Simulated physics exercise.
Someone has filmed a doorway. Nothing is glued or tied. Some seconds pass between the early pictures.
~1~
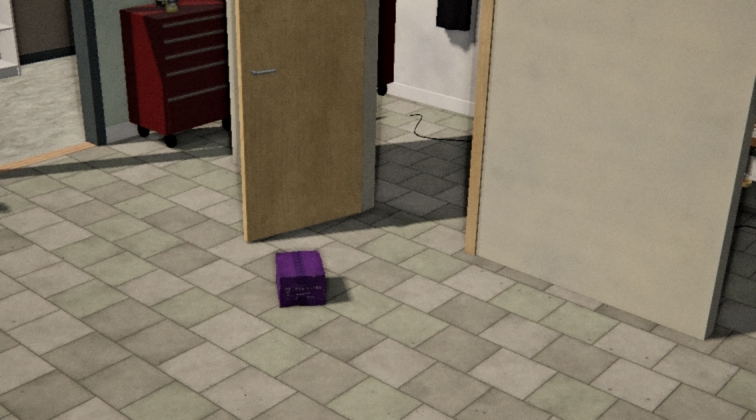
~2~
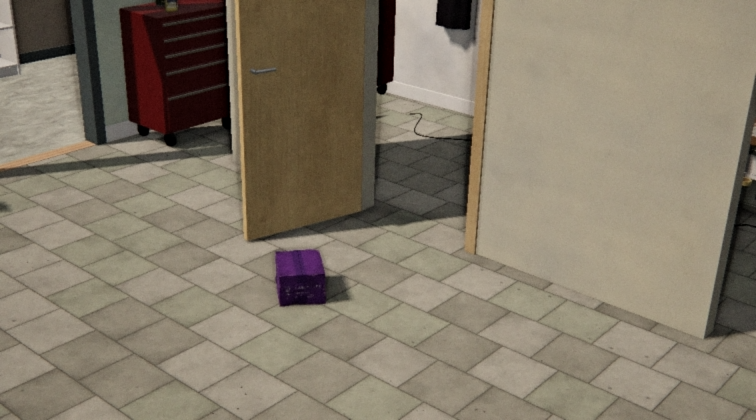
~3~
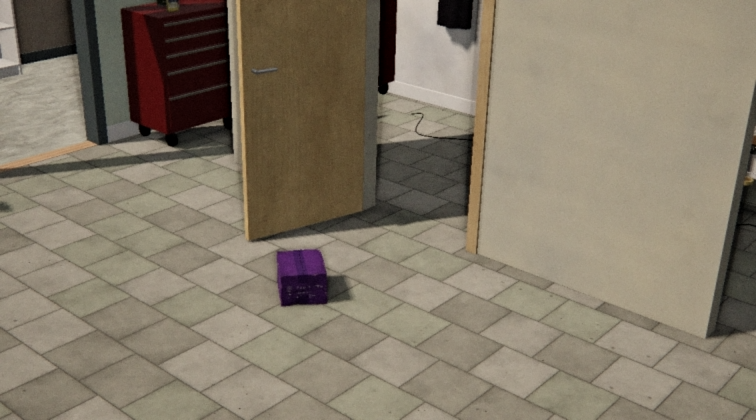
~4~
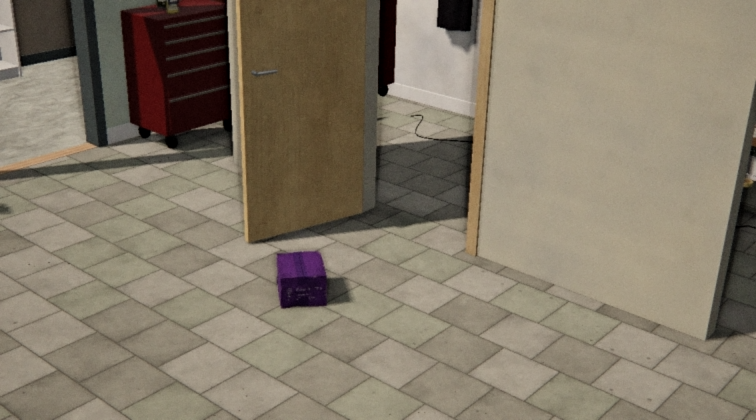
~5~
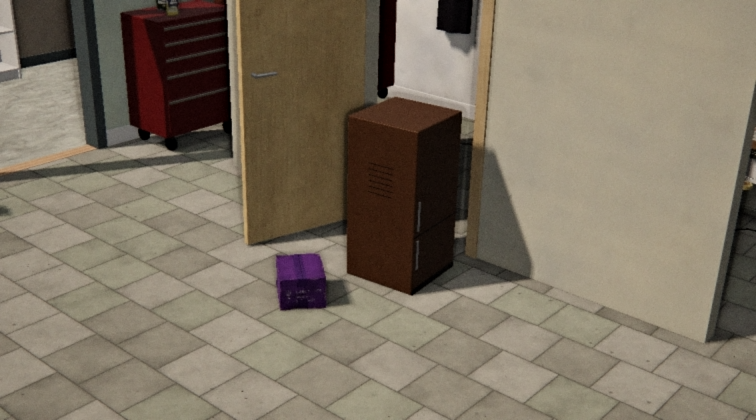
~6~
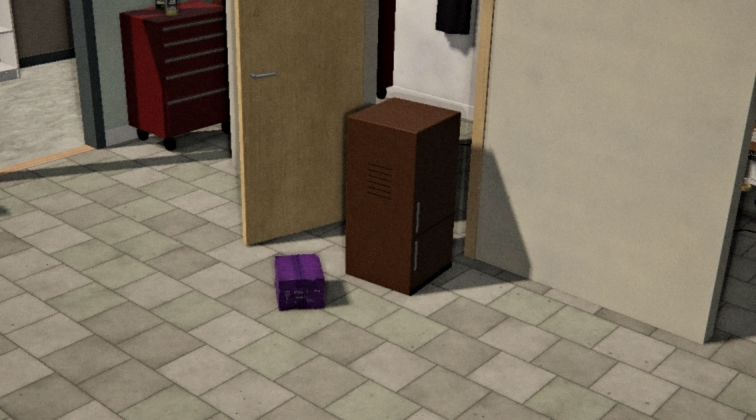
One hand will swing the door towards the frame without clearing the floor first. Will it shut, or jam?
As it turns out, it stops short.
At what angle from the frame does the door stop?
Some 55° open.
Then, 0.50 s after the last picture, open by 89°.
Then, 0.80 s after the last picture, open by 69°.
At rest, open by 55°; both in place. Seen from the same camera at the end, brown appliance near (402, 195).
